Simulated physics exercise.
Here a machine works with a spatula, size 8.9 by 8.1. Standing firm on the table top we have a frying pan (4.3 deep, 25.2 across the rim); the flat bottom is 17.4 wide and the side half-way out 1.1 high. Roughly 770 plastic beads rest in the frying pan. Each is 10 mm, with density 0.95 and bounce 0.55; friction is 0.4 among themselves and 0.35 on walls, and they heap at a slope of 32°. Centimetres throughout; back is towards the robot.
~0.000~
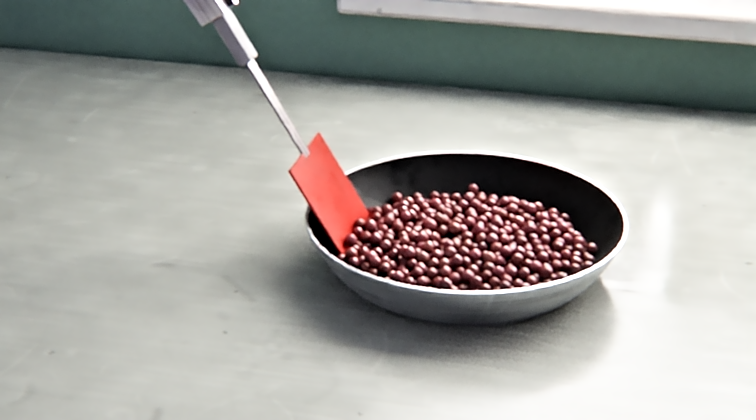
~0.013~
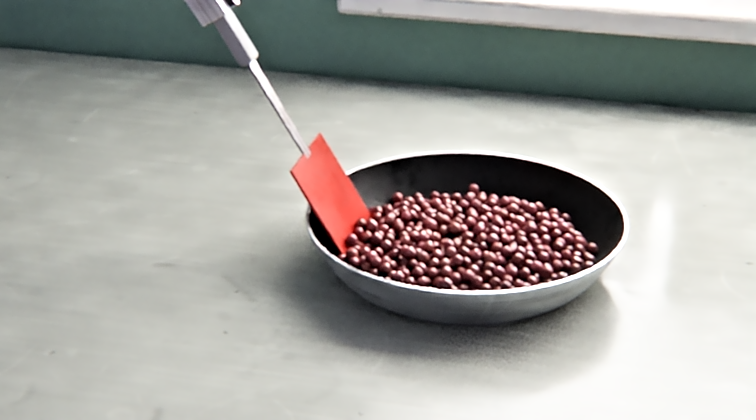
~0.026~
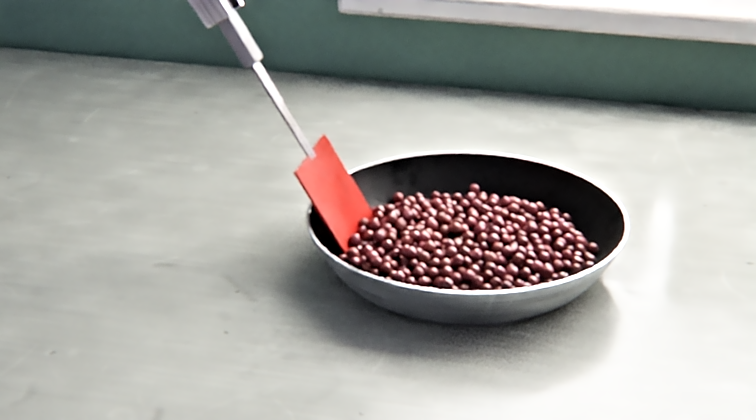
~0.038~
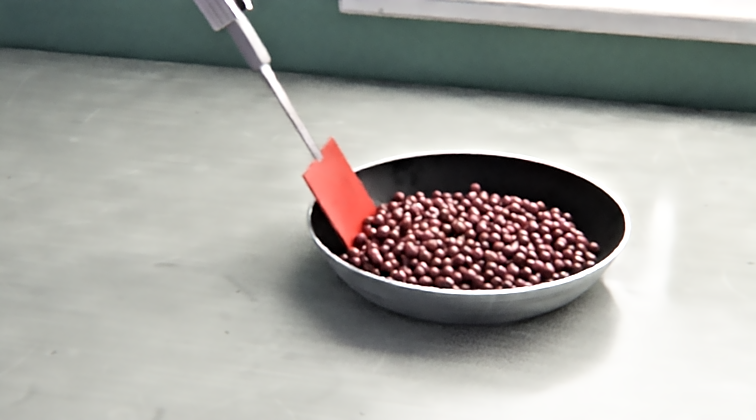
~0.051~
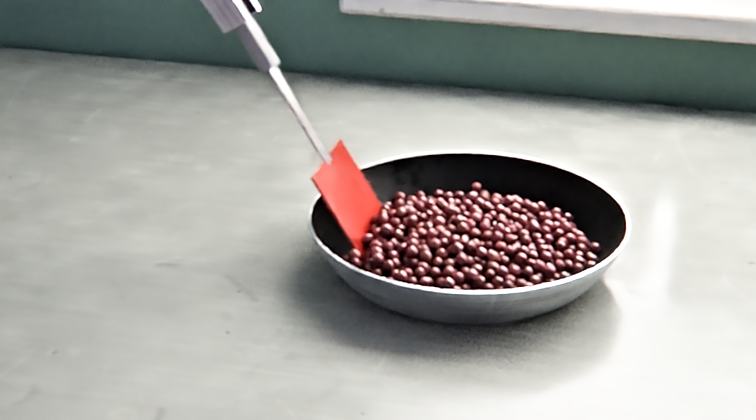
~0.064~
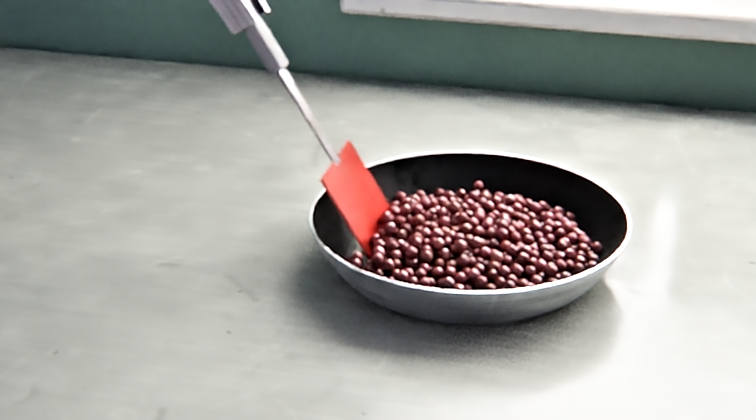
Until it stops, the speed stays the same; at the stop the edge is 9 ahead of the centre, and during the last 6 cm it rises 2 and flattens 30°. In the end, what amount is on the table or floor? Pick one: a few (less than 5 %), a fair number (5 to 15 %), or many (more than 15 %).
A fair number, 5 to 15 %.
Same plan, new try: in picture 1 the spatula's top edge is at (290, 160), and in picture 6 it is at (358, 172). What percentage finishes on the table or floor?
It comes to something like 20 %, give or take.
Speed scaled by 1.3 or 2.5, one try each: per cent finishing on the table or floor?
Estimates in order: 10 per cent, 25 per cent.
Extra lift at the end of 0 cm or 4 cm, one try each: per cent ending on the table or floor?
Close to 5 and 15 percent respectively.
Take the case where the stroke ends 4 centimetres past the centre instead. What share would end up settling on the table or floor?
Then the share is near 0 in a hundred.
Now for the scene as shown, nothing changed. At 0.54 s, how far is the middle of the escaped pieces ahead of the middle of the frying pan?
Around 14 centimetres ahead.
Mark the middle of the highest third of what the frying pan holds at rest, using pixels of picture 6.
Pixel estimate: About (577, 238).
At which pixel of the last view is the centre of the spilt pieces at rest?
My best guess is near (674, 282).
After 0.18 s, sloping 59°, highest piece 5 above the table; 769 in the frying pan.
After 0.29 s, sloping 49°, highest piece 5 above the table; 769 in the frying pan.
After 0.54 s, sloping 29°, highest piece 6 above the table; 699 in the frying pan, 65 on the table or floor, 5 on the blade or in flight.
After 1.59 s, sloping 29°, highest piece 6 above the table; 698 in the frying pan, 71 on the table or floor.
In the end, 698 in the frying pan, 71 on the table or floor. That is 9 % on the table or floor.
